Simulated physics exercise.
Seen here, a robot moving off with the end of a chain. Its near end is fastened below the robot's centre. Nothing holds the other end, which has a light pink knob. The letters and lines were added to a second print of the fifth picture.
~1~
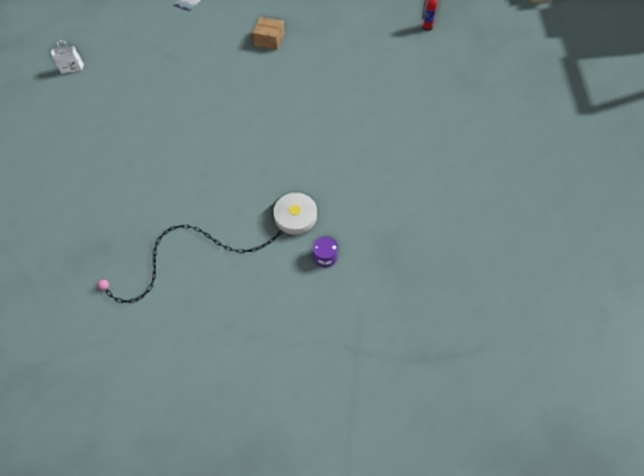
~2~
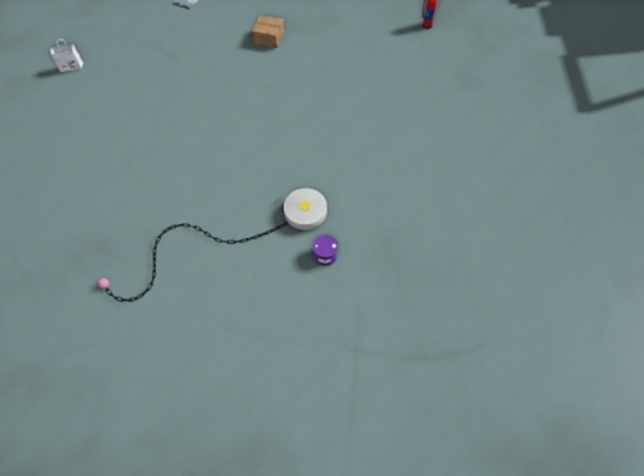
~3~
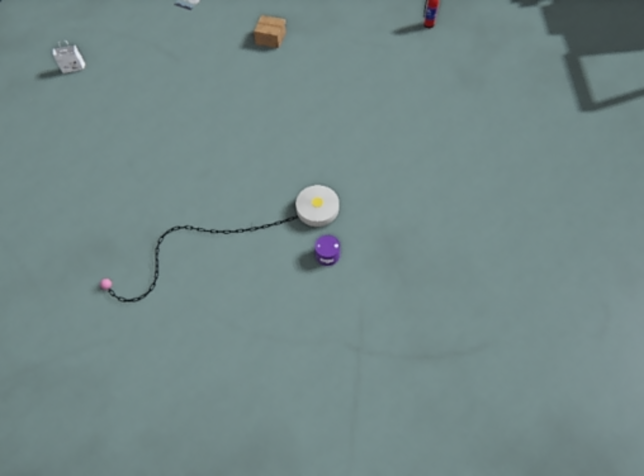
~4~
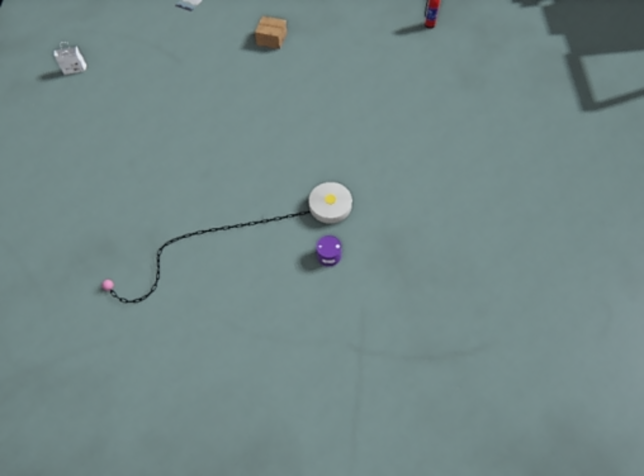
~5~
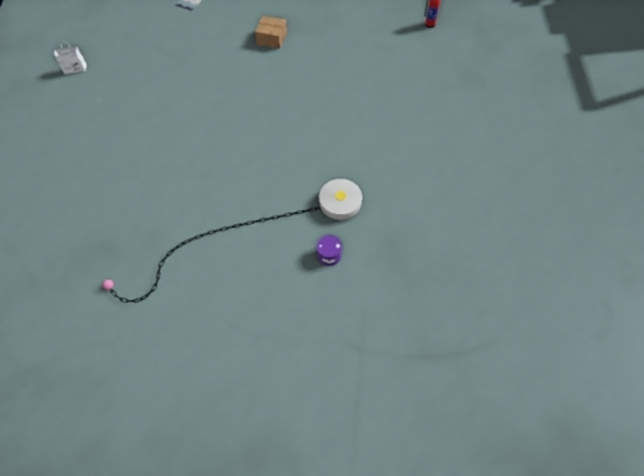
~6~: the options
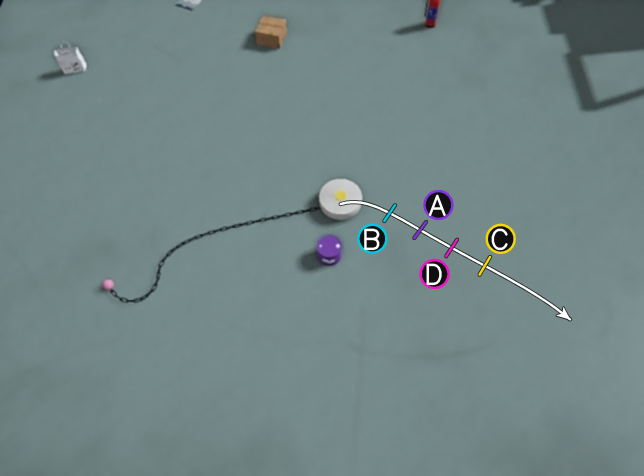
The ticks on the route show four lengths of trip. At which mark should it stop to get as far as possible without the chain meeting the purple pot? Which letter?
The farthest safe stop is D.
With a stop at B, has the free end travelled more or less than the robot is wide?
Less.
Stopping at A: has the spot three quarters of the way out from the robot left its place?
Yes.
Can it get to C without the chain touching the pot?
No.
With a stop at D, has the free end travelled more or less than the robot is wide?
More.
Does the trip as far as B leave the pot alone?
For that mark, yes.
On the marked copy, A at (420, 230); B at (390, 213); C at (485, 266); D at (452, 248); the route from (340, 204) via (455, 250) to (570, 320).
With D. Early on, robot (381, 205), middle of the chain (246, 236), free end (113, 288).
Further on, robot (420, 225), middle of the chain (280, 237), free end (145, 277).
At the end, robot (453, 244), middle of the chain (310, 241), free end (174, 266); nothing has been touched.
As for the rest, A is safe but short; B is safe but short; C brings the chain against the pot.
